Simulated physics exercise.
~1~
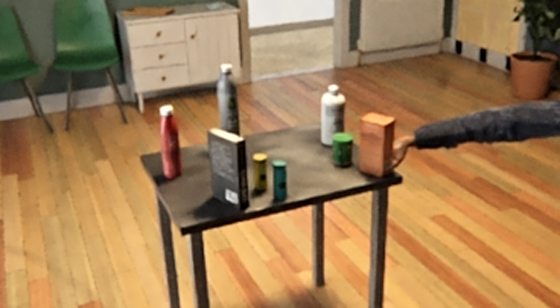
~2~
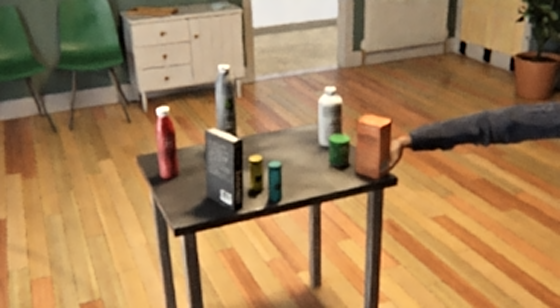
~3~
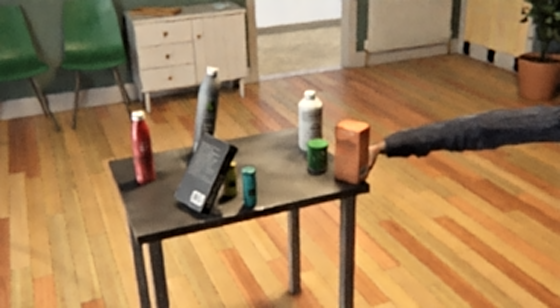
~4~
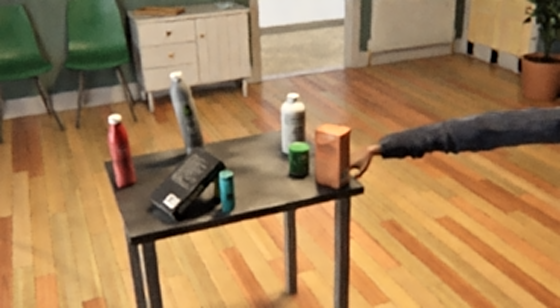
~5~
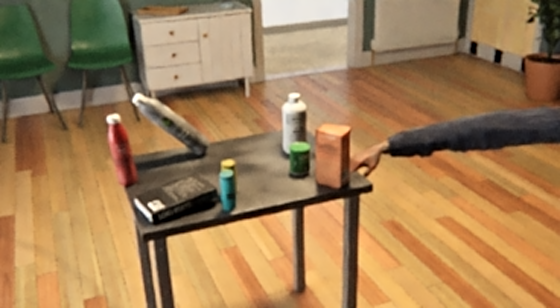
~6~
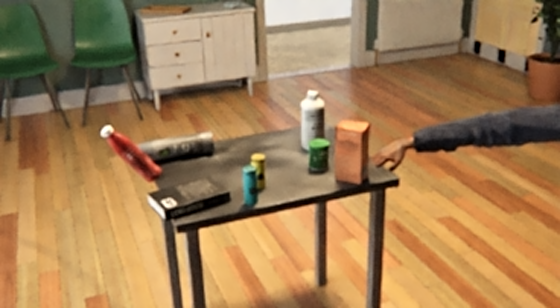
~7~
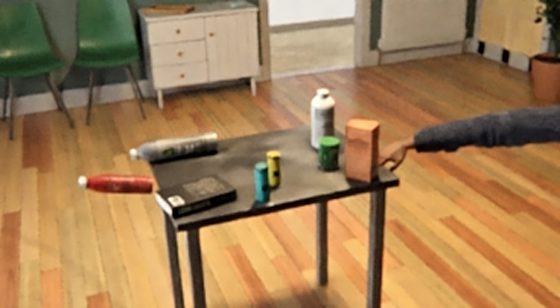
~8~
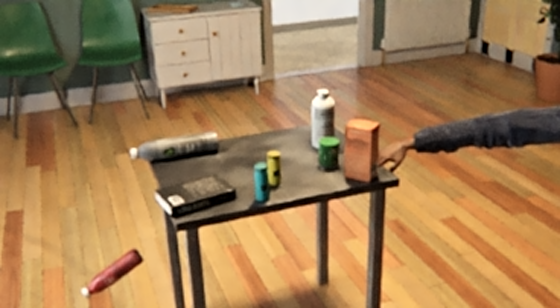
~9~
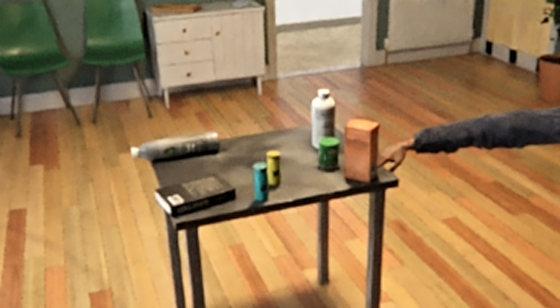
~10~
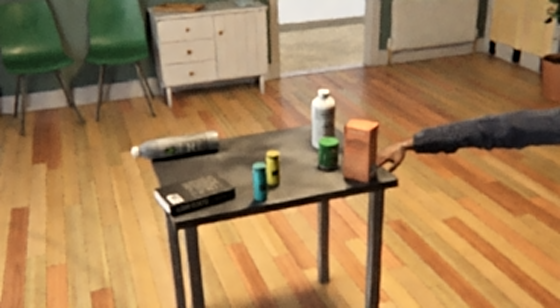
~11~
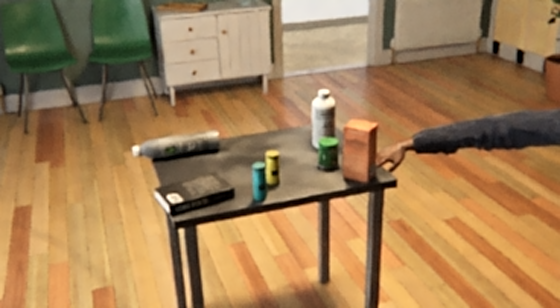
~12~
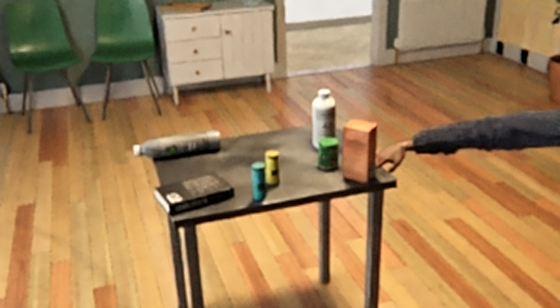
Table jerked left then back right by a hand, toppling the black book and grey bottle and sending the red bottle off the edge.
